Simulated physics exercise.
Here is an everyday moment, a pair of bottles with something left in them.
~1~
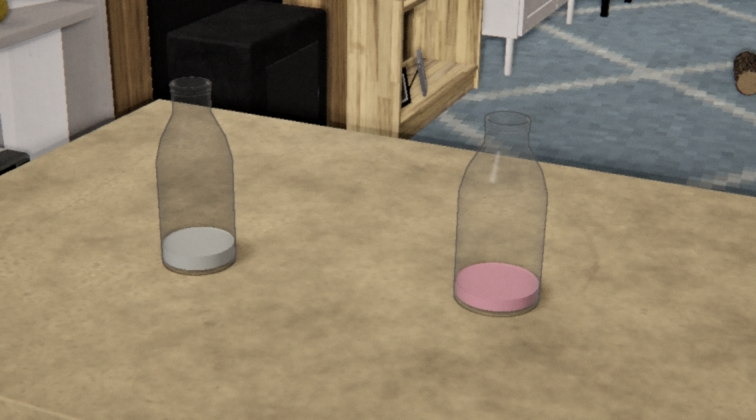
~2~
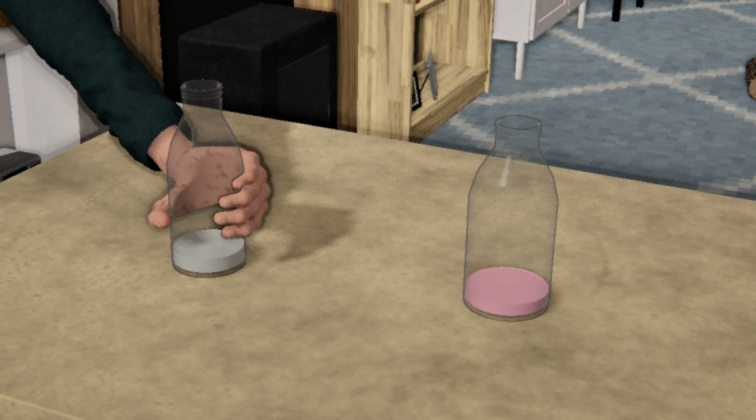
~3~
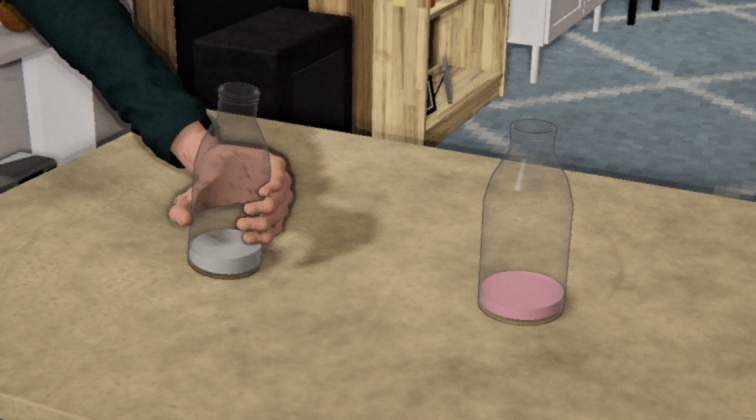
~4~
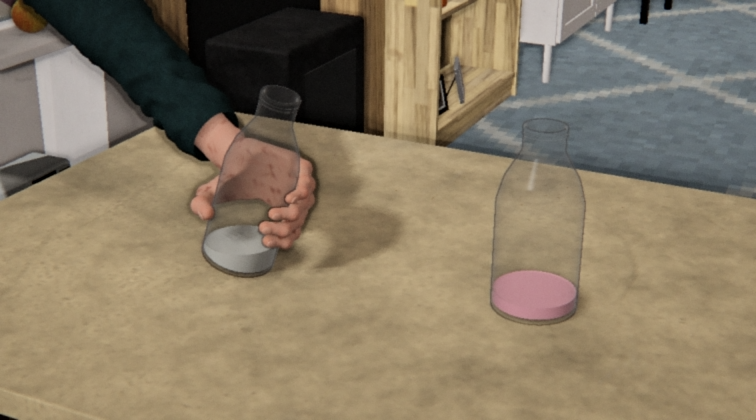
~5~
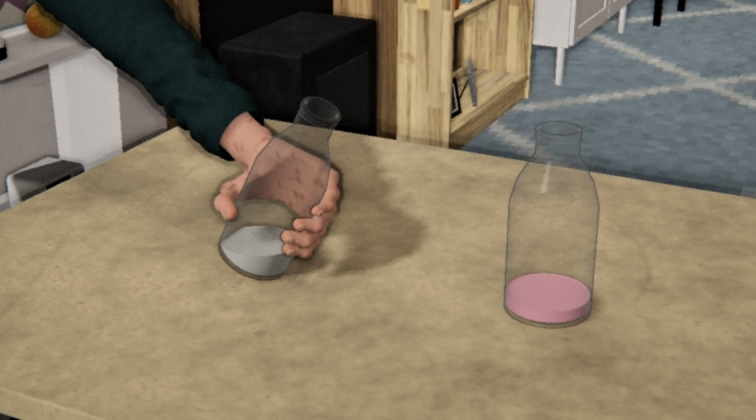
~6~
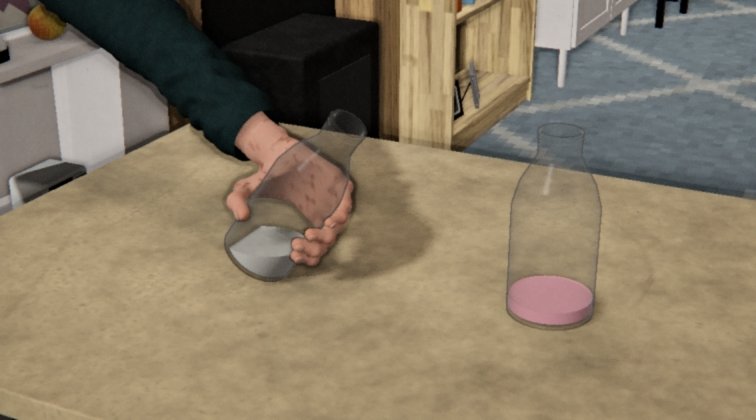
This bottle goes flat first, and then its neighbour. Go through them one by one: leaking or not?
Left bottle - not leaking, right bottle - not leaking.
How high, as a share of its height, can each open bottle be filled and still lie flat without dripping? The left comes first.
Fill limits, in order: Roughly 18 % and 18 %.
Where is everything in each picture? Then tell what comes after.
The first picture shows both stand upright; left bottle (195, 171) nearly empty, open; right bottle (502, 207) nearly empty, open.
The second picture shows a hand takes the left bottle; left bottle nearly empty, surface at (209, 245); right bottle nearly empty, surface at (507, 287).
In the third picture, the left bottle leans; left bottle (232, 176) nearly empty; right bottle (527, 216) nearly empty.
In the fourth picture, the left bottle leans; left bottle nearly empty, surface at (242, 241); right bottle nearly empty, surface at (535, 290).
In the fifth picture, the left bottle leans; left bottle (287, 183) tipped 25°; right bottle (553, 218) nearly empty.
In the sixth picture, the left bottle leans; left bottle (302, 190) tipped 35°, open; right bottle nearly empty, surface at (551, 295), open.
Next, the left bottle is nearly down; left bottle, dry at the neck.
After that, the left bottle lies flat; left bottle, dry at the neck.
Finally, both lie flat; left bottle, dry at the neck; right bottle, dry at the neck.
